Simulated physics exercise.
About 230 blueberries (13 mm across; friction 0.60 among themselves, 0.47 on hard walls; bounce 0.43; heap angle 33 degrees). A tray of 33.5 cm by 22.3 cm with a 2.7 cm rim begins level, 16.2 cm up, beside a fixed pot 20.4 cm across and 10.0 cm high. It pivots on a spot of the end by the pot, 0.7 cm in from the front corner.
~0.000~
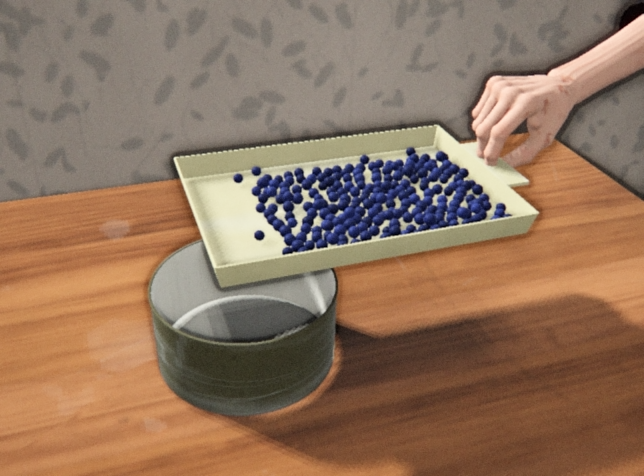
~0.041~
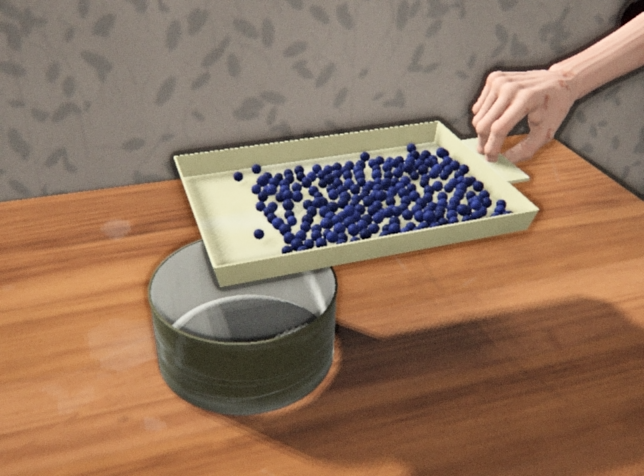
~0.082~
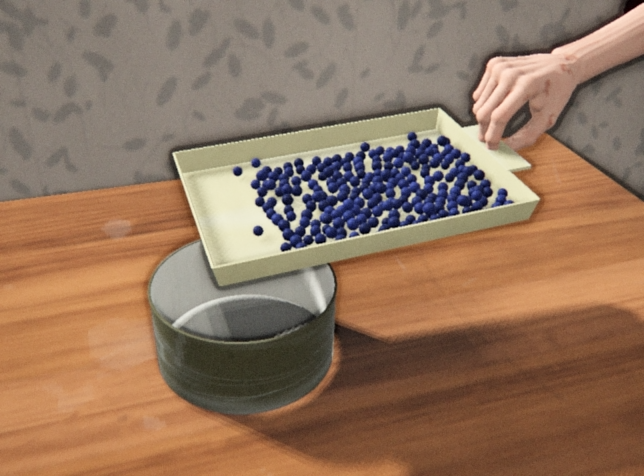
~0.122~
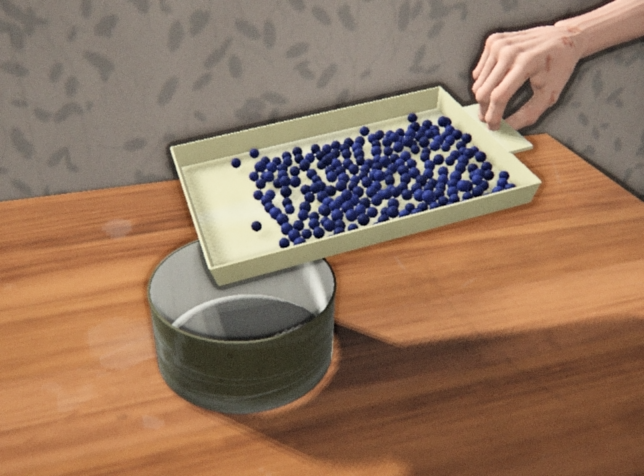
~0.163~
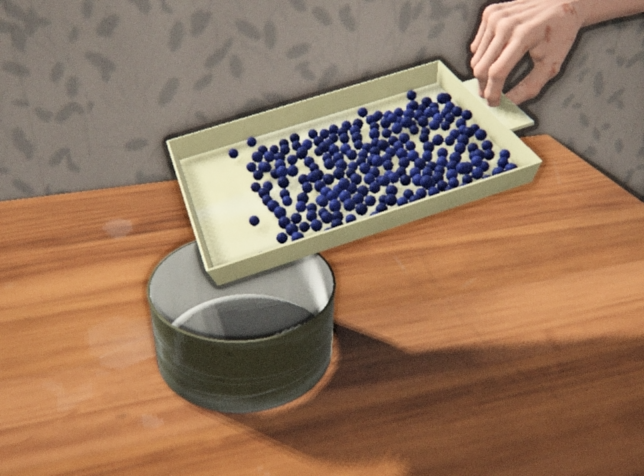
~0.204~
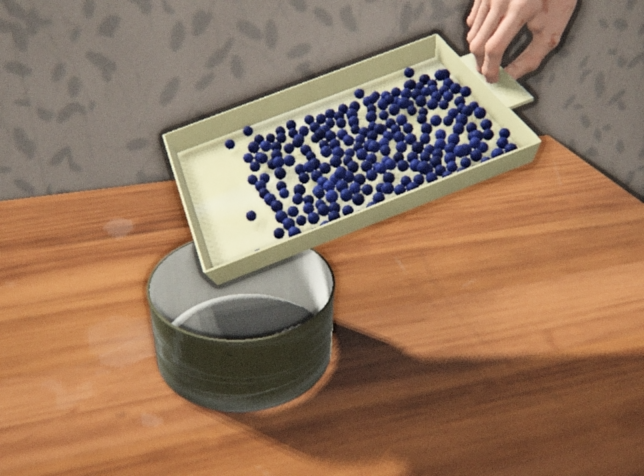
A hand at the upper right grips the tab of a shallow cream tray above a wooden table, seen from slightly above against a grey leaf-patterned wall. Dark blue blueberries lie scattered across the tray, whose left end overhangs a dark green, glassy round pot. The hand raises the right end, steepening the tray's leftward slope, while the berries stay spread on it and the camera stays still.
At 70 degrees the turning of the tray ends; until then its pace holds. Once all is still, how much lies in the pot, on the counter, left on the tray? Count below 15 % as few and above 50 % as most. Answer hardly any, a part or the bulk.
Pot hardly any, counter the bulk, tray a part.
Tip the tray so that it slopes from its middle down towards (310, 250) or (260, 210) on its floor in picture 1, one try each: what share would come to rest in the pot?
Some 0 and 5 per cent.
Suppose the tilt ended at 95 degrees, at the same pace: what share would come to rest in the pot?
Then about 0 per cent.
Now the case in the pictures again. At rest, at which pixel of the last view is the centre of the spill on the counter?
At about (92, 464).
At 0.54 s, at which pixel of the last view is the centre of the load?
At about (254, 154).
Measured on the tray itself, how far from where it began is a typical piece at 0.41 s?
Roughly 3 cm.
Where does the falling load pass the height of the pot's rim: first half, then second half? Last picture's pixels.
At about (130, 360), then at (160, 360).
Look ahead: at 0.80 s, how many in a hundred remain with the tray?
Some 45 per cent of the load.
After 0.41 s, tilt 46 degrees; the tray holds 100 %, the pot 0 %.
After 0.54 s, tilt 63 degrees; the tray holds 100 %, the pot 0 %.
After 0.80 s, tilt 70 degrees; the tray holds 45 %, the pot 0 %.
In the end, at 2.1 s, pot 0 %, counter 75 %, tray 25 %.
